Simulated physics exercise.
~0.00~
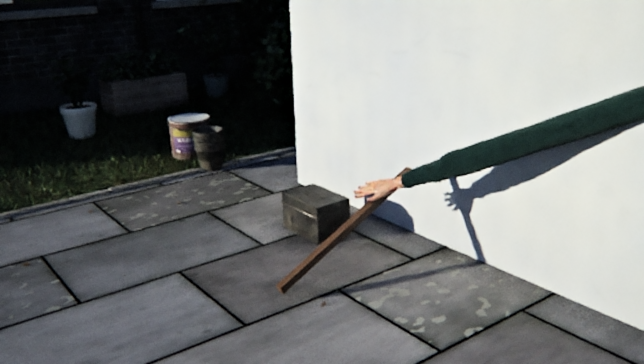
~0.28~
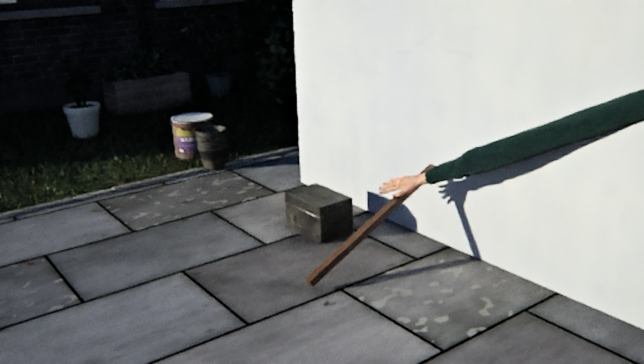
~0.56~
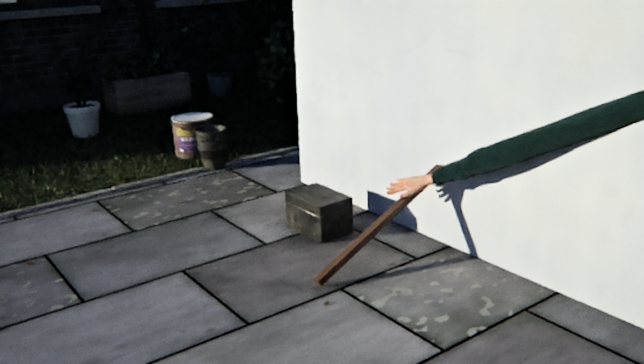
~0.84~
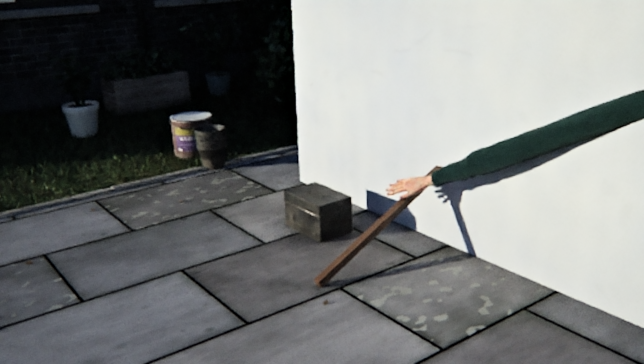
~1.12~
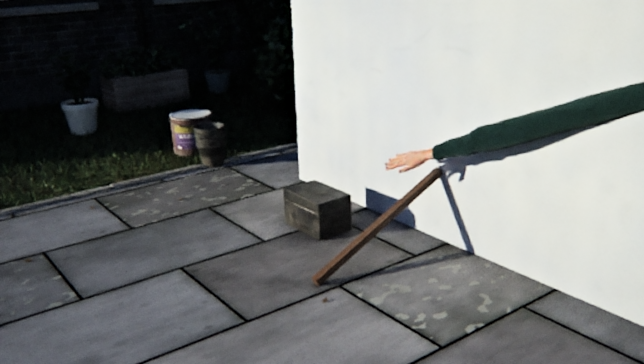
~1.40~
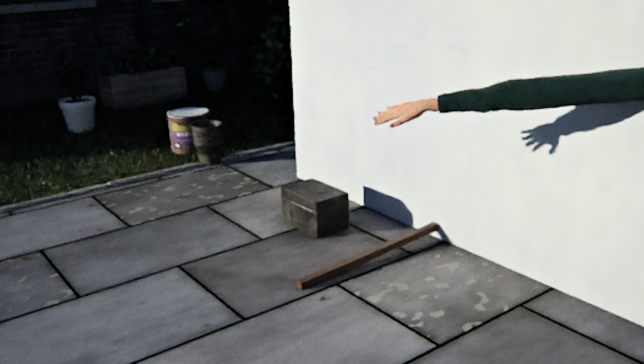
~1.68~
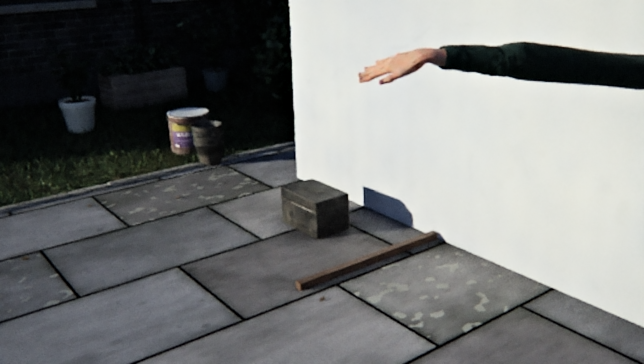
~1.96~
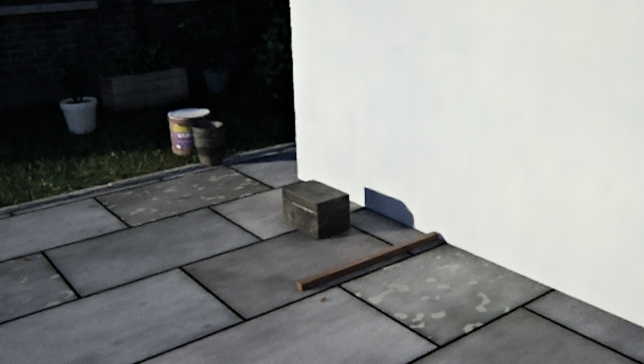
On a paved patio, a hand leans a brown pole against a white wall, lets go, and it slides down flat.
